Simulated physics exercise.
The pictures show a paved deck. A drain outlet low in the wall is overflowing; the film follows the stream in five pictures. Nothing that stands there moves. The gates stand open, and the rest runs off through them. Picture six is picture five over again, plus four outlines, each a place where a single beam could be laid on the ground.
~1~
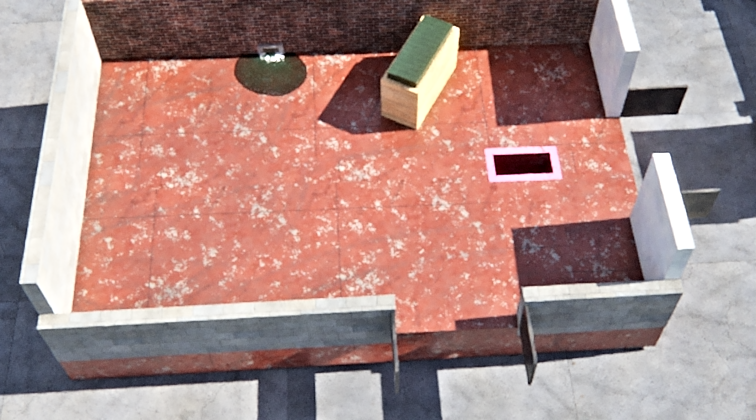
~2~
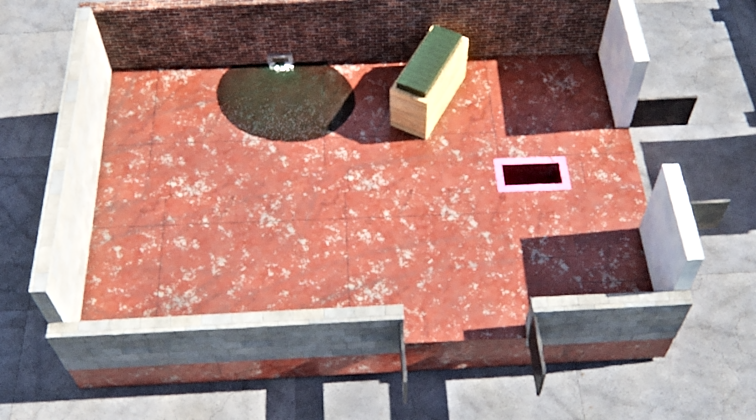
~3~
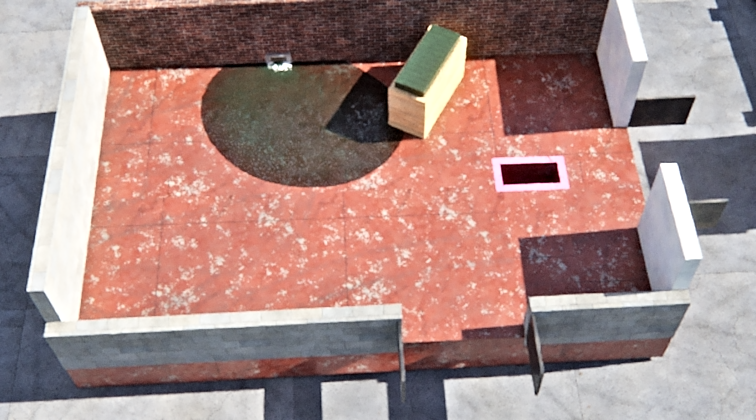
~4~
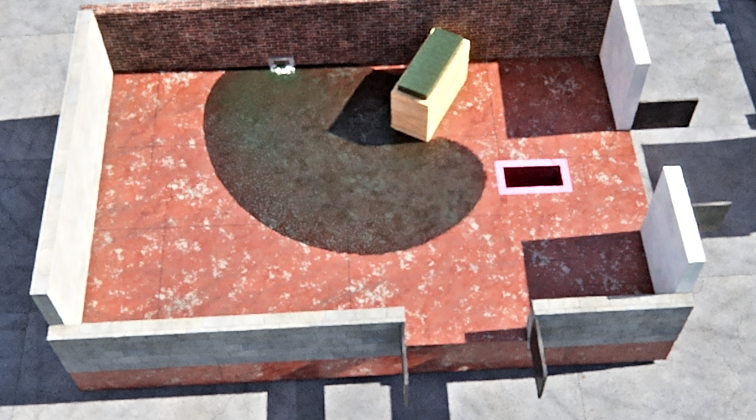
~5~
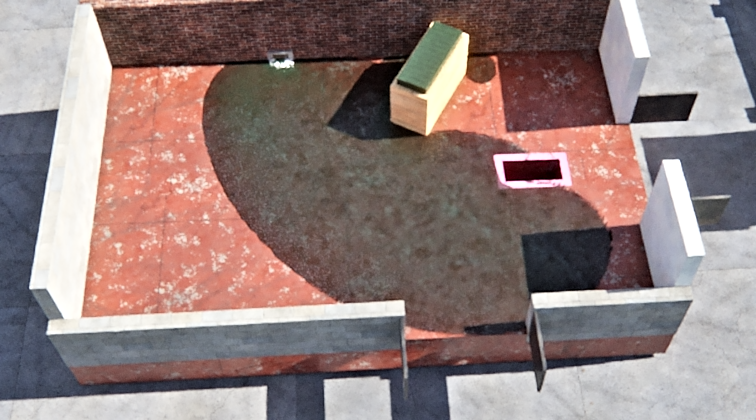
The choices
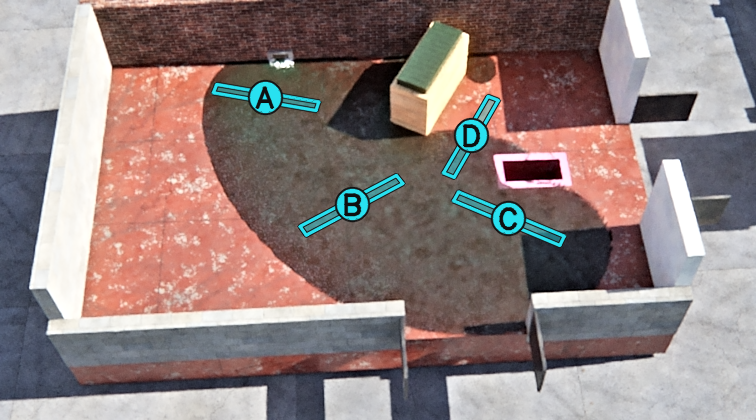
Dark water spreading from an outfall at the back wall across a red paved deck, passing a wooden box and reaching a pink-rimmed drain.
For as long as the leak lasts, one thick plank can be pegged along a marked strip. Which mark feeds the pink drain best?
Use place B.
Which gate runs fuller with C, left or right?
The right one.
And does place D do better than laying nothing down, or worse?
Place D is worse.
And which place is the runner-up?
That is place C.
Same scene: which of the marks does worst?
Here it is place D.
In cyan, A from (215, 88) to (317, 106); B from (303, 230) to (399, 179); C from (456, 196) to (562, 240); D from (448, 175) to (493, 98).
Choosing A, about 5 % of the stream goes into the pink drain, about 93 % out by the gates.
Choosing B, about 35 % of the stream goes into the pink drain, about 63 % out by the gates.
Choosing C, about 13 % of the stream goes into the pink drain, about 86 % out by the gates.
Choosing D, next to none of the stream goes into the pink drain, about 98 % out by the gates.
